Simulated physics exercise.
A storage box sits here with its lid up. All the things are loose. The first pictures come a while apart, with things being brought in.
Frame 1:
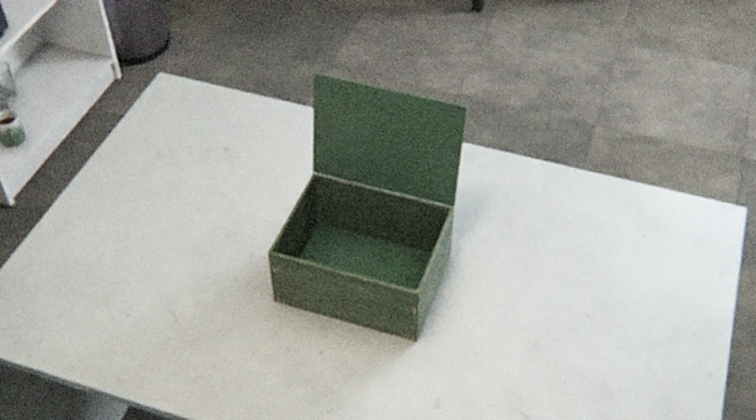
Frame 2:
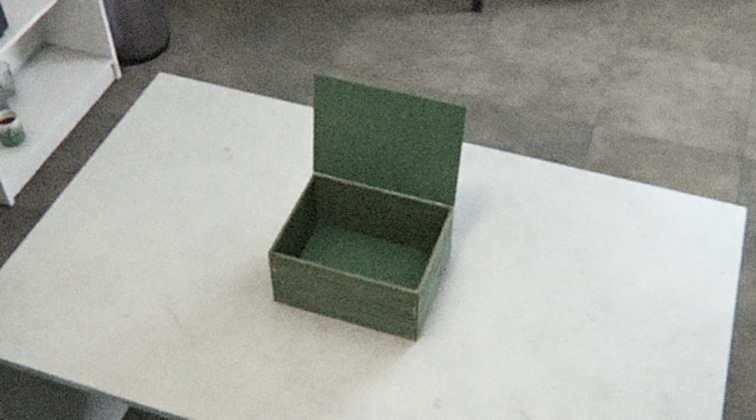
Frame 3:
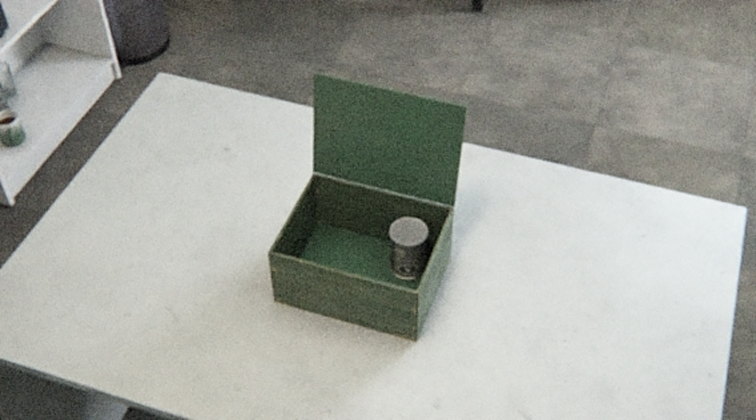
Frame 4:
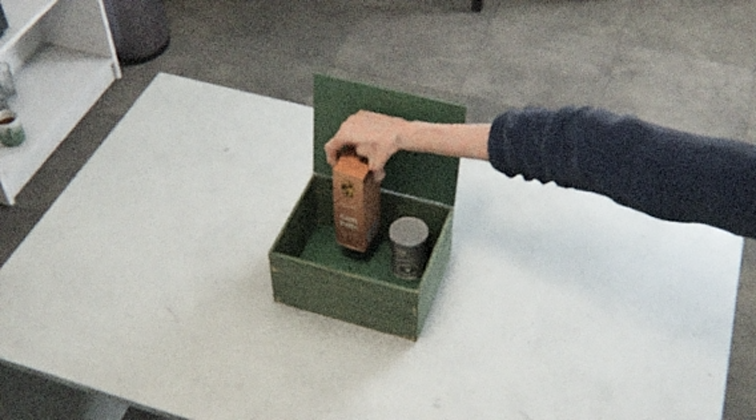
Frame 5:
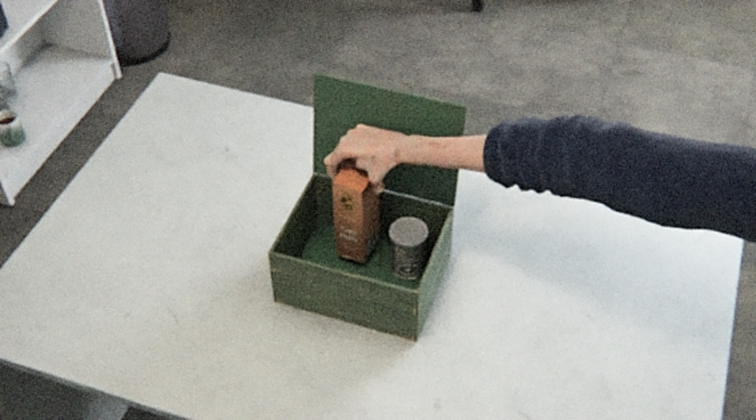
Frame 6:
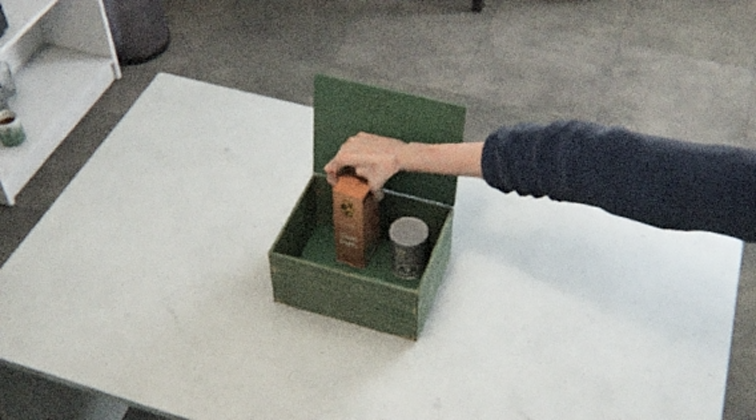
In an open green box holding a grey tin, a hand lowers an orange carton.
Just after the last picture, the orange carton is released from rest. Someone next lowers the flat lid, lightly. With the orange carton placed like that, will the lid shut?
The lid stays above the rim.
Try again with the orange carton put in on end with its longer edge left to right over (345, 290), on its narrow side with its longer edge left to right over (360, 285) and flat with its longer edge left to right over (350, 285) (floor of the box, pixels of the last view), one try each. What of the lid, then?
With the first placement it remains raised; with the second it settles down; with the third it settles down.
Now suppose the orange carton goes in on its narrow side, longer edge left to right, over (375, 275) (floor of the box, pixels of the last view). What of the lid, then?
Packed like that, it goes down completely.
Then, 1.20 s later than the last frame, lid starting down.
Then, 1.60 s later than the last frame, lid 66° above the rim; orange carton tilted by 6° near (355, 220).
Then, 1.90 s later than the last frame, lid 45° above the rim; orange carton tilted by 18° near (350, 227).
Then, 2.10 s later than the last frame, lid 23° above the rim; orange carton tilted by 41° near (340, 244).
When it is over, lid 22° above the rim; lying over in the box, orange carton; grey tin as before. End places, in pixels of the last picture, orange carton near (339, 244).
